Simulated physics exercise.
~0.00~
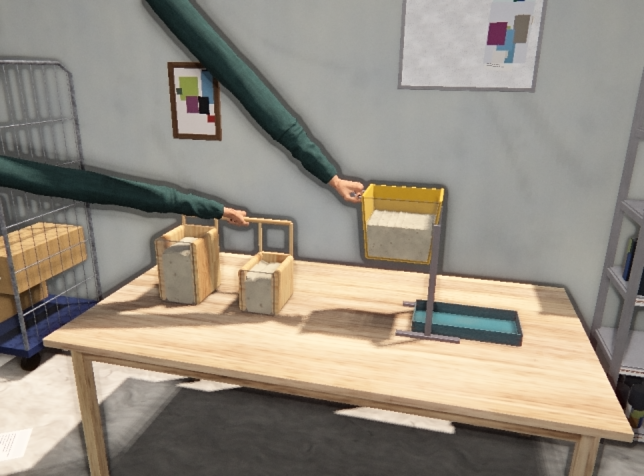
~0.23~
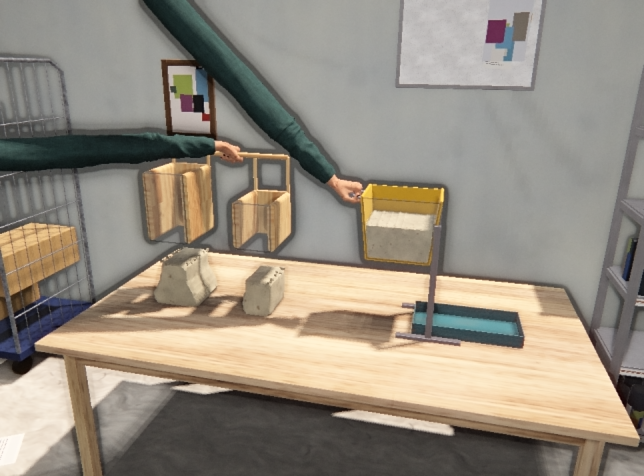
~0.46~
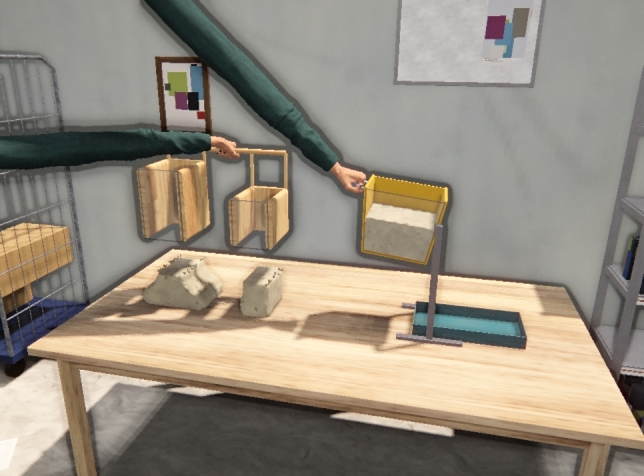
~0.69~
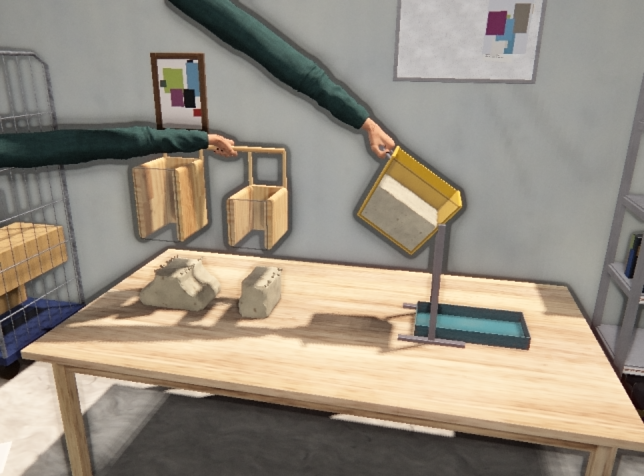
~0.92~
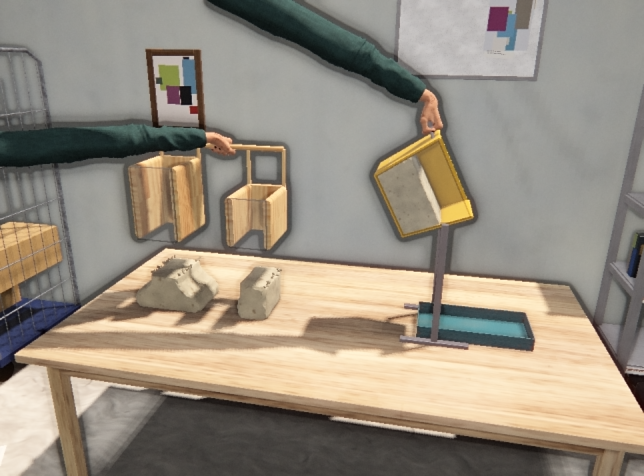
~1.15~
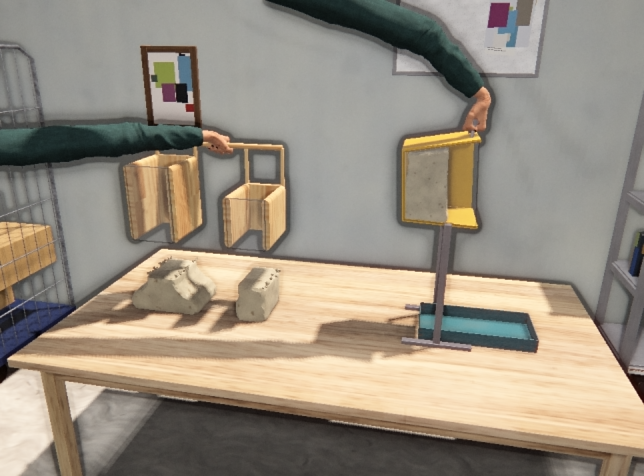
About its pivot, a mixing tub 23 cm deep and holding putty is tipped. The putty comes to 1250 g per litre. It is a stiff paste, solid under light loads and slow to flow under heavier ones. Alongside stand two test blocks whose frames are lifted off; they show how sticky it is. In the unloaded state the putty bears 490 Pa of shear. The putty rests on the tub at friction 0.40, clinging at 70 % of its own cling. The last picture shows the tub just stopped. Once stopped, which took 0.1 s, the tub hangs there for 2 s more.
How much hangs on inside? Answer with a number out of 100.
Around 76 %.
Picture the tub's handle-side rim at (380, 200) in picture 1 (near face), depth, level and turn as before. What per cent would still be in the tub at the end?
I'd guess around 100 per cent remains.
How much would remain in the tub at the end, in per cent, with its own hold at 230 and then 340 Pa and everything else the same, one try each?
Expect about 50 in a hundred, then about 60 in a hundred.
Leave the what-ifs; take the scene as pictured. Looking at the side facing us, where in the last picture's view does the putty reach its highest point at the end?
Close to pixel (418, 190).
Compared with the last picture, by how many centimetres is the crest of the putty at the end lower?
Roughly 13 cm.
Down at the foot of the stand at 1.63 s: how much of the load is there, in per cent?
By then close to 0 % is down.
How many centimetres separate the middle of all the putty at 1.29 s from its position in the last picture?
About 4 cm.
After 1.29 s, the tub is at 86 degrees and holds 100 %.
After 1.46 s, the tub is at 86 degrees and holds 94 %.
After 1.63 s, the tub is at 86 degrees and holds 83 %.
After 1.80 s, the tub is at 86 degrees and holds 77 %.
After 3.15 s, at the end, the tub is at 86 degrees and holds 76 %.
